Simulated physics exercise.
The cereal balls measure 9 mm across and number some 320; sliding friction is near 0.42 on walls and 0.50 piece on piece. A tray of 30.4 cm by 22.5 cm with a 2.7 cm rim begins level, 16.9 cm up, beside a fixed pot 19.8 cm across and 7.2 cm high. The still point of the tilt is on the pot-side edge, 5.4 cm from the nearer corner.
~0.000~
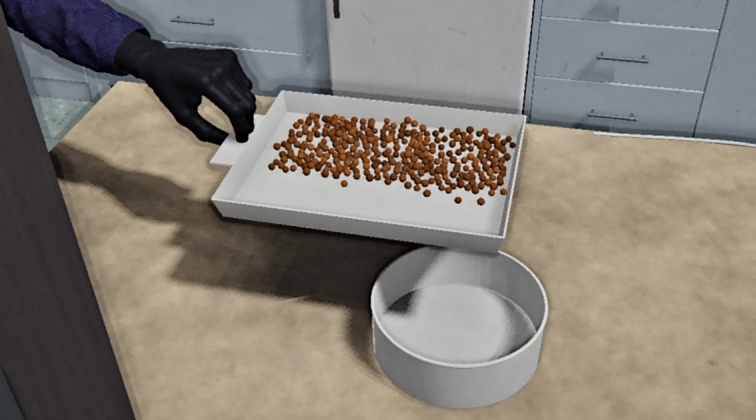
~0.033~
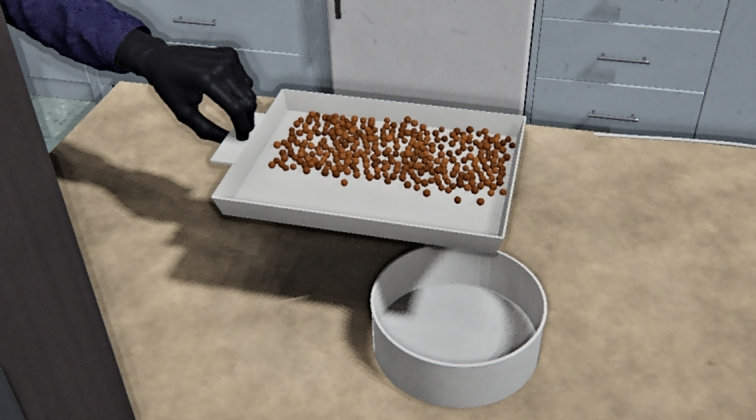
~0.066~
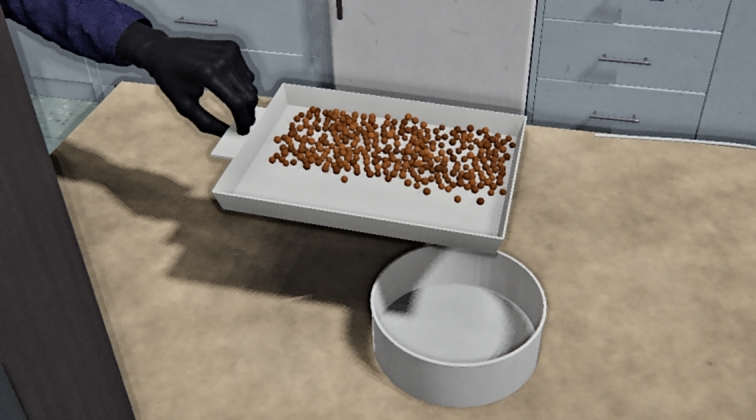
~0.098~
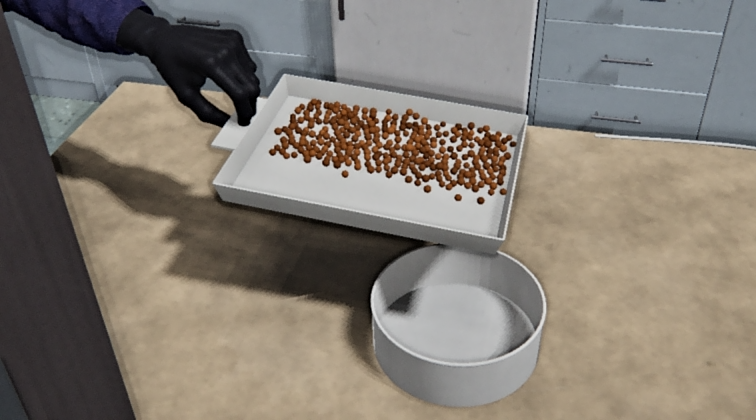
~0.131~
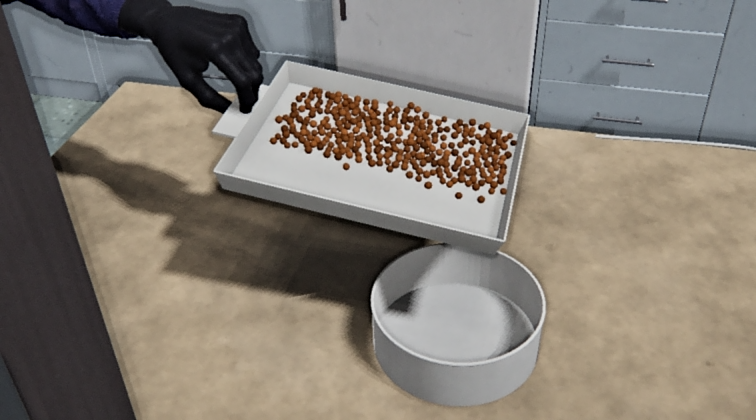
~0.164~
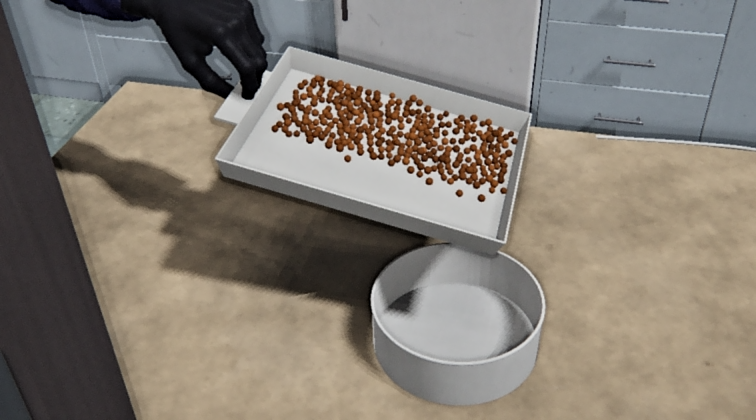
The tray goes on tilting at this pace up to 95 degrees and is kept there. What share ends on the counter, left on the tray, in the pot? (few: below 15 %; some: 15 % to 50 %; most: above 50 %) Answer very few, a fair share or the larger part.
On the counter: The larger part; left on the tray: Very few; in the pot: A fair share.
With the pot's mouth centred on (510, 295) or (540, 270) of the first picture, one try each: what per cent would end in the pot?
About 75 and 65 per cent.
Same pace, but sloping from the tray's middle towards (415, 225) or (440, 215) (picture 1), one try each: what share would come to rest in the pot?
Some 85 and 60 per cent.
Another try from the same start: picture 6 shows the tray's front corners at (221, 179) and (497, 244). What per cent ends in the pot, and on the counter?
Pot 80, counter 20.
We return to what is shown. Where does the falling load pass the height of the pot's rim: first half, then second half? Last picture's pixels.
At about (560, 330), then at (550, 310).
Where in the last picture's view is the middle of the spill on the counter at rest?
At about (609, 366).
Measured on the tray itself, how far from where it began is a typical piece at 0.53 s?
Roughly 7 cm.
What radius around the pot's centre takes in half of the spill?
Some 20 cm.
Then, at 0.53 s, tilt 52 degrees; the tray holds 100 %, the pot 0 %.
After 0.77 s, tilt 79 degrees; the tray holds 80 %, the pot 0 %.
Then, at 1.13 s, tilt 95 degrees; the tray holds 5 %, the pot 15 %.
At rest (2.1 s), counter 70 %, tray 0 %, pot 30 %.
